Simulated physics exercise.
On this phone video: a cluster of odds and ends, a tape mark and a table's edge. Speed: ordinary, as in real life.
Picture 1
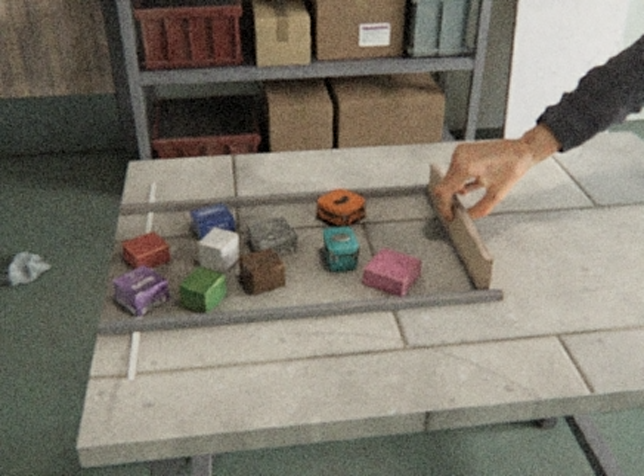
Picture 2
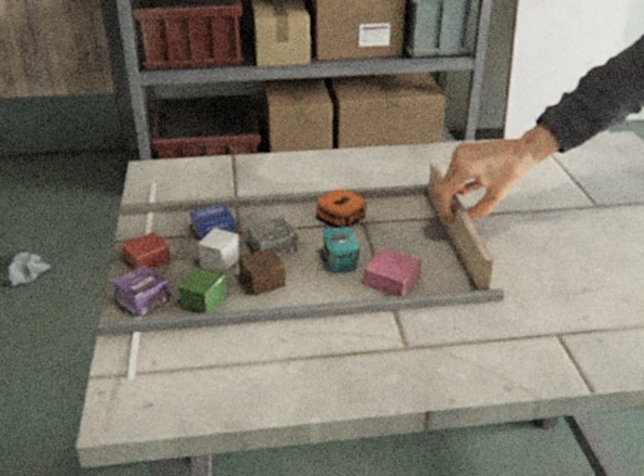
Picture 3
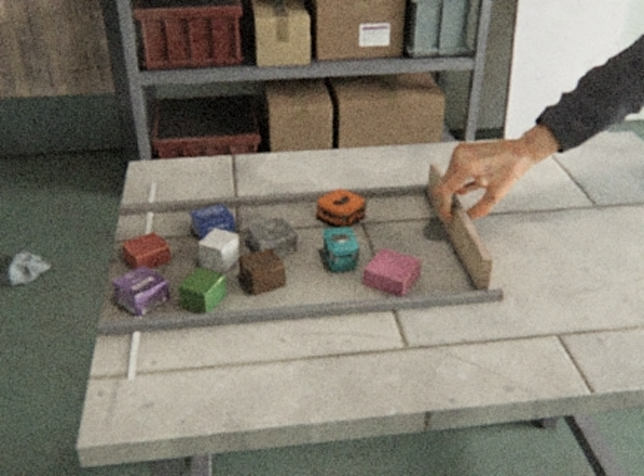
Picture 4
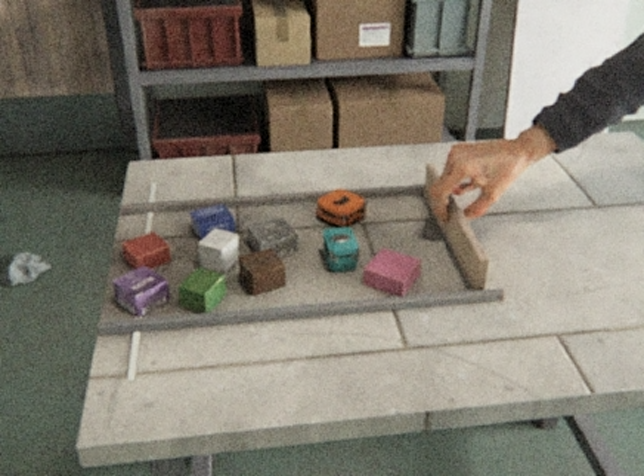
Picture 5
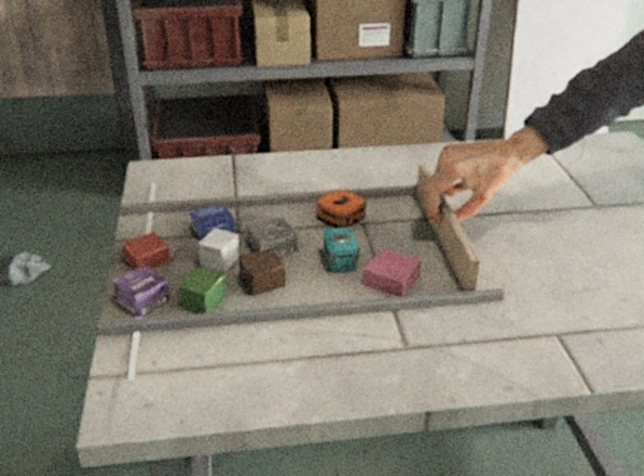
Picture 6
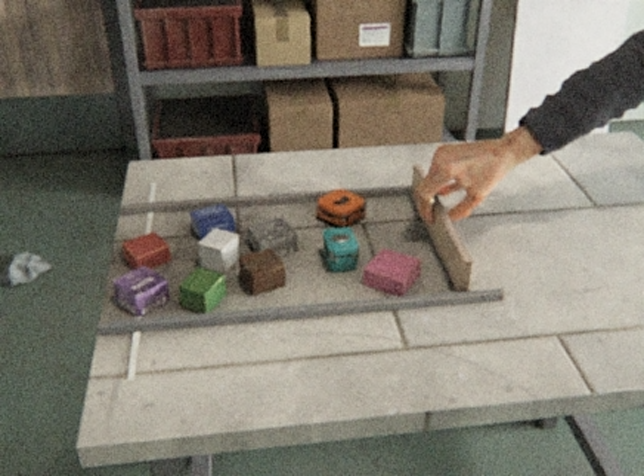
A hand gripping a wooden board on a table, then sliding it slightly left toward a cluster of small colourful blocks and boxes.
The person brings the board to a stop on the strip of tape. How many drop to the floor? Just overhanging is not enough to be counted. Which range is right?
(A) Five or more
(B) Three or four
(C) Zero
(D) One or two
Five or more.
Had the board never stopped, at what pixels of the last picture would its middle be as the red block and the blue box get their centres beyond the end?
The middle is at (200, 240) when it's the red block, and at (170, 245) when it's the blue box.
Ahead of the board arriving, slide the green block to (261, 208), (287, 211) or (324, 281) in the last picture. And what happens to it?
Try one it goes off the edge; try two it goes off the edge; try three it goes off the edge.
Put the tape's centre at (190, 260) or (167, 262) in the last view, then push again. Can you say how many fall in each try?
Try by try, 2 and 3.
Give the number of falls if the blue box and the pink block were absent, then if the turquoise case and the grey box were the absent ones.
The answer is 3 and then 4.
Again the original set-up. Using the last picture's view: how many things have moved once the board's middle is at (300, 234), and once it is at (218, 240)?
At the first spot 5, then 10.
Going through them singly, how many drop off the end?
Result: A total of 6.
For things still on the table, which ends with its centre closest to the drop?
The grey box finishes nearest.
Early on, none off yet; red block at rest near (147, 252); purple box at rest near (142, 291); green block at rest near (203, 290).
Finally, the number that fall off is five or more; lost, brown box, white block, blue box, green block, purple box and red block.
